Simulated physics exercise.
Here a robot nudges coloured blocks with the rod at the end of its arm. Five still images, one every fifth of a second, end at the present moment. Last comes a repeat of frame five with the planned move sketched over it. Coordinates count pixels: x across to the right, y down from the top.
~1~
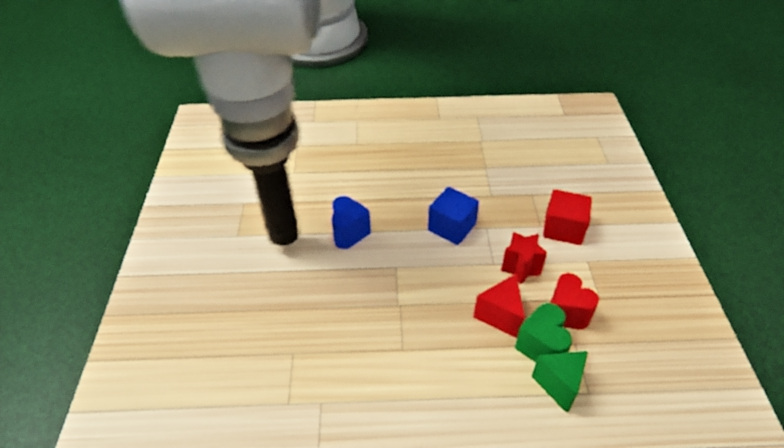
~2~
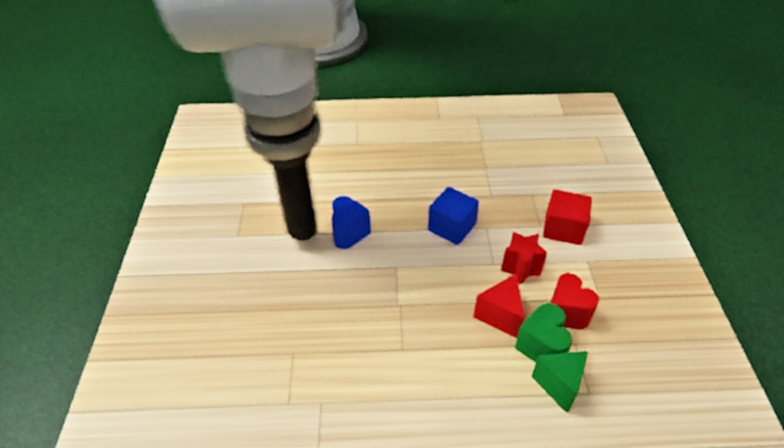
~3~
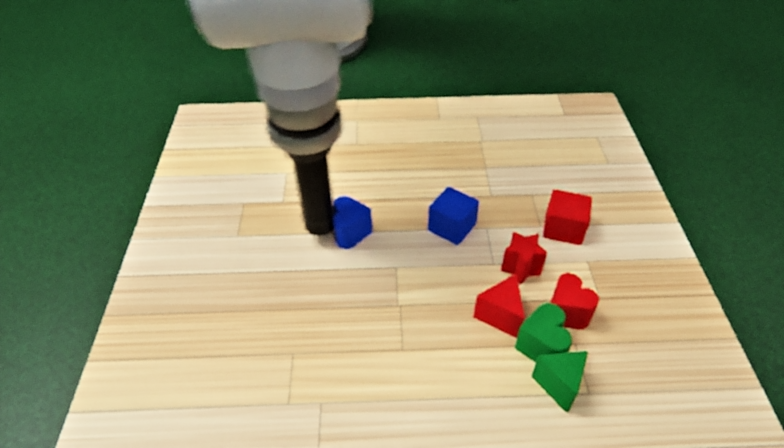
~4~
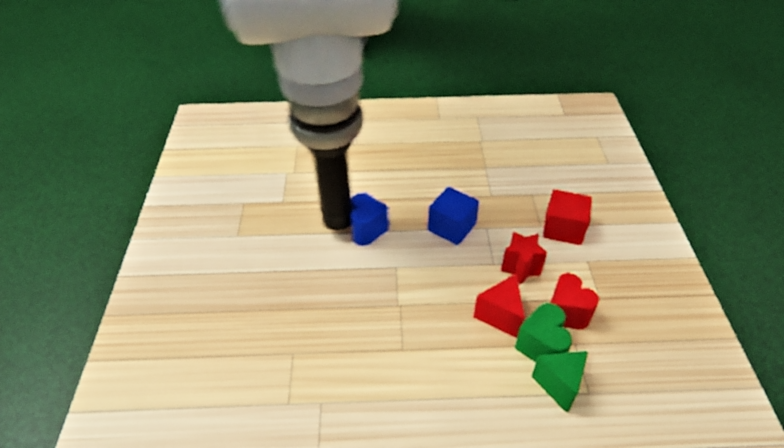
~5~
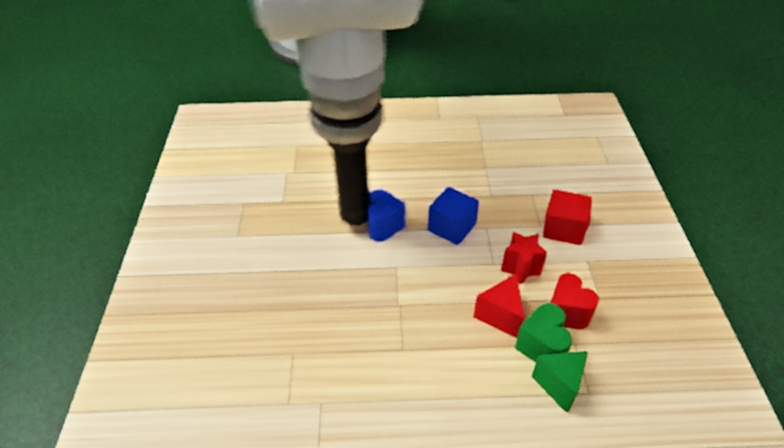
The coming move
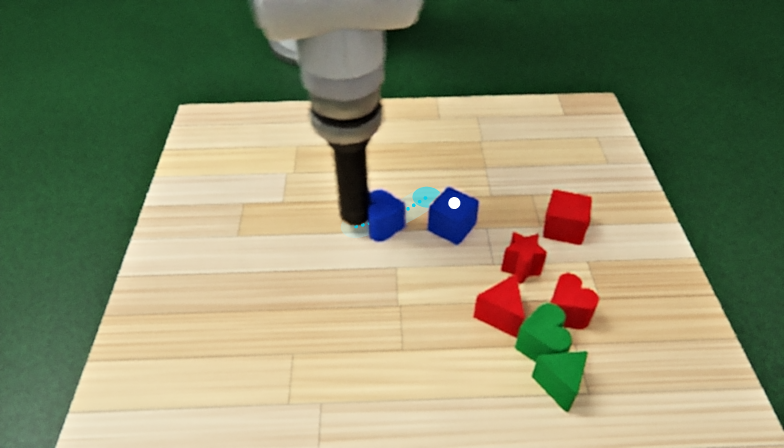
On a pale wooden board over a green surface, a robot arm moves its dark rod rightward to a blue heart block, then nudges it a short way right, closer to a blue cube, while the other blocks stay still.
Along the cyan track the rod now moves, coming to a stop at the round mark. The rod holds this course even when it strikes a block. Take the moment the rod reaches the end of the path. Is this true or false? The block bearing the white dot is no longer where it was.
Verdict: True.
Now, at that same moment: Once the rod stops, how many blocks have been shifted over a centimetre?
By the end, two blocks will have moved.
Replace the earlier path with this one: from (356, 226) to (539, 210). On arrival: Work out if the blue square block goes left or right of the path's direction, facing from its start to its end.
Its shift is rightward.
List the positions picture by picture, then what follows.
In the first frame, rod tip (284, 235); block tops, blue heart (347, 210); blue square block (454, 203).
In the second frame, rod (302, 230); blocks unchanged.
In the third frame, rod (320, 225); blocks unchanged.
In the fourth frame, rod (338, 220); blue heart (366, 207).
In the fifth frame, rod (355, 215); blue heart (384, 203); blue square block (454, 203).
Path on the board, from (356, 226) through (383, 220) and (407, 210) to (427, 197); the dot is on the blue square block.
What follows on the original path. Halfway along, rod (396, 203); blue heart (425, 194); blue square block (463, 205).
At the end, rod (428, 186); blue heart (455, 181), turned 20° clockwise; blue square block (471, 206), turned 20° clockwise.
